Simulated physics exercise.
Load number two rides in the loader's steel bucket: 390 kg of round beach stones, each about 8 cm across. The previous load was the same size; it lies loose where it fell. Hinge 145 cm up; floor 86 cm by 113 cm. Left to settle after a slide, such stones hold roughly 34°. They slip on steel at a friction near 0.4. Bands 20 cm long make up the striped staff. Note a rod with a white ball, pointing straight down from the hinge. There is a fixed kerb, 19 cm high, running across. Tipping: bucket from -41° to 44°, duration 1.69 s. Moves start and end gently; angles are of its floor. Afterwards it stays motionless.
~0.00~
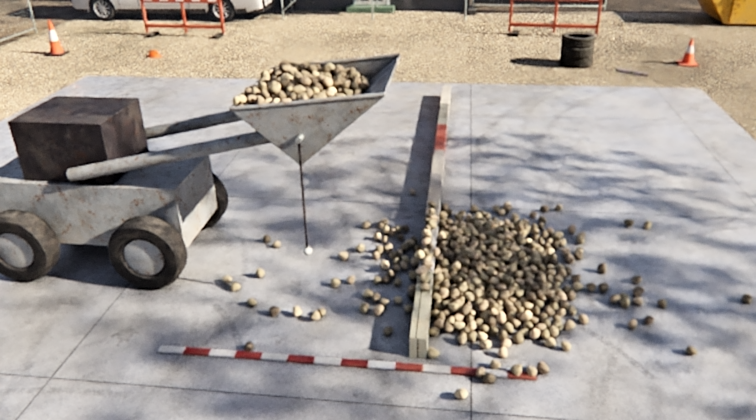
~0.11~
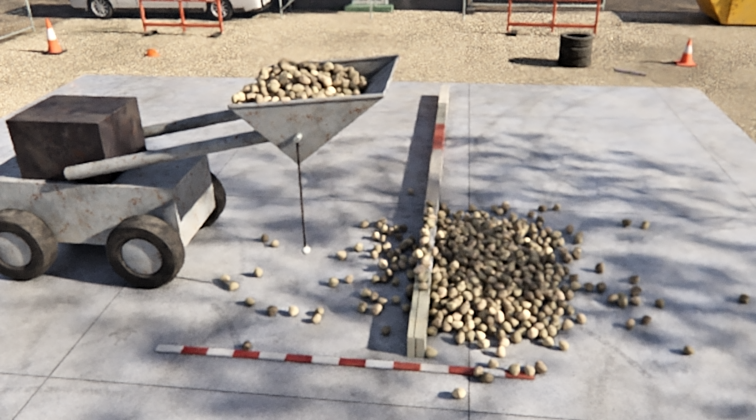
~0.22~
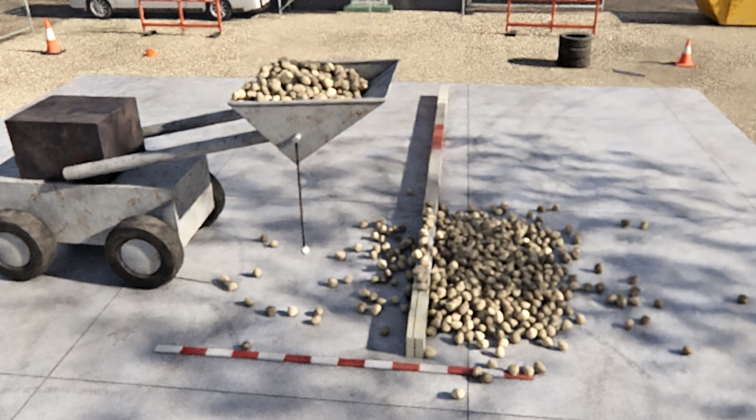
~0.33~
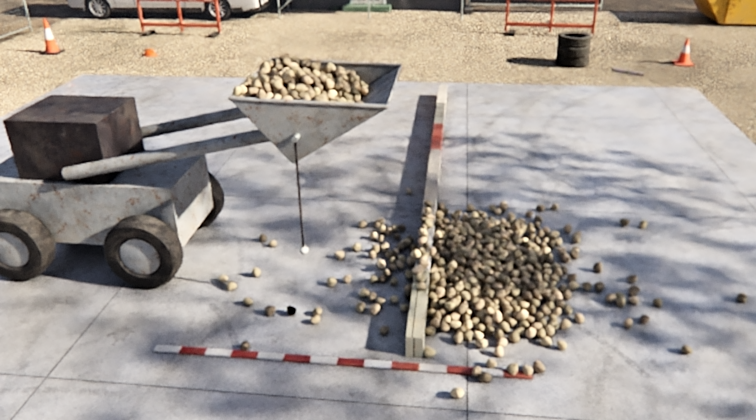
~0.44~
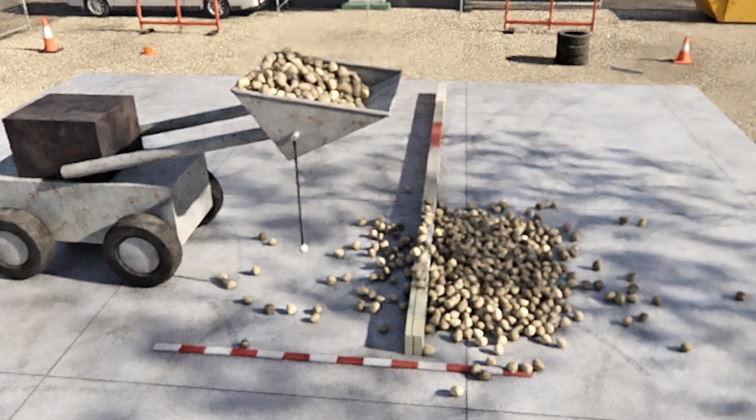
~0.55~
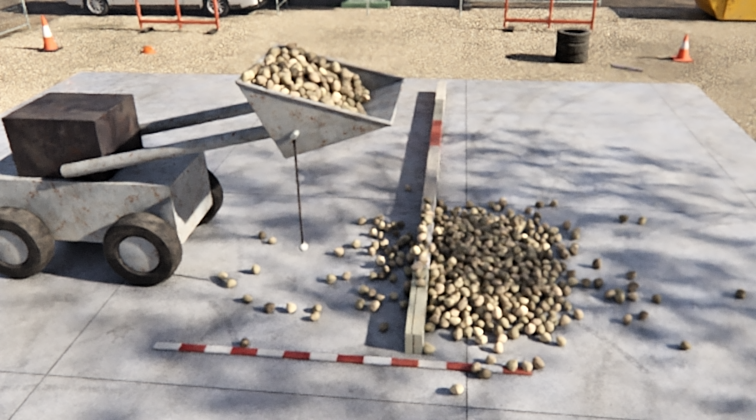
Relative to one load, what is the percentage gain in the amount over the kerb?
A gain of about 35 per cent.
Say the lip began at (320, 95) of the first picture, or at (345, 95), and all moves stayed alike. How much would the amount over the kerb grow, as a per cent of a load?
Some 0 percent first and 5 percent second.
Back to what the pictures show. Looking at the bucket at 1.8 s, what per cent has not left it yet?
About 15 percent is still in there.
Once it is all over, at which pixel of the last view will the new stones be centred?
Their middle rests near (407, 252).
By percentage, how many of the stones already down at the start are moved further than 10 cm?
Estimate: 10 %, roughly.
After 1.3 s the floor is at 31°; in per cent of one load, 93 in the bucket, 19 on this side of the kerb, 89 over the kerb; the foremost stones are at (656, 277).
After 1.8 s the floor is at 44°; in per cent of one load, 16 in the bucket, 82 on this side of the kerb, 104 over the kerb; the foremost stones are at (656, 277).
After 2.1 s the floor is at 44°; in per cent of one load, 0 in the bucket, 81 on this side of the kerb, 120 over the kerb; the foremost stones are at (656, 277).
After 4.8 s the floor is at 44°; in per cent of one load, 0 in the bucket, 78 on this side of the kerb, 124 over the kerb; the foremost stones are at (656, 277). Net gain over the kerb, 35.
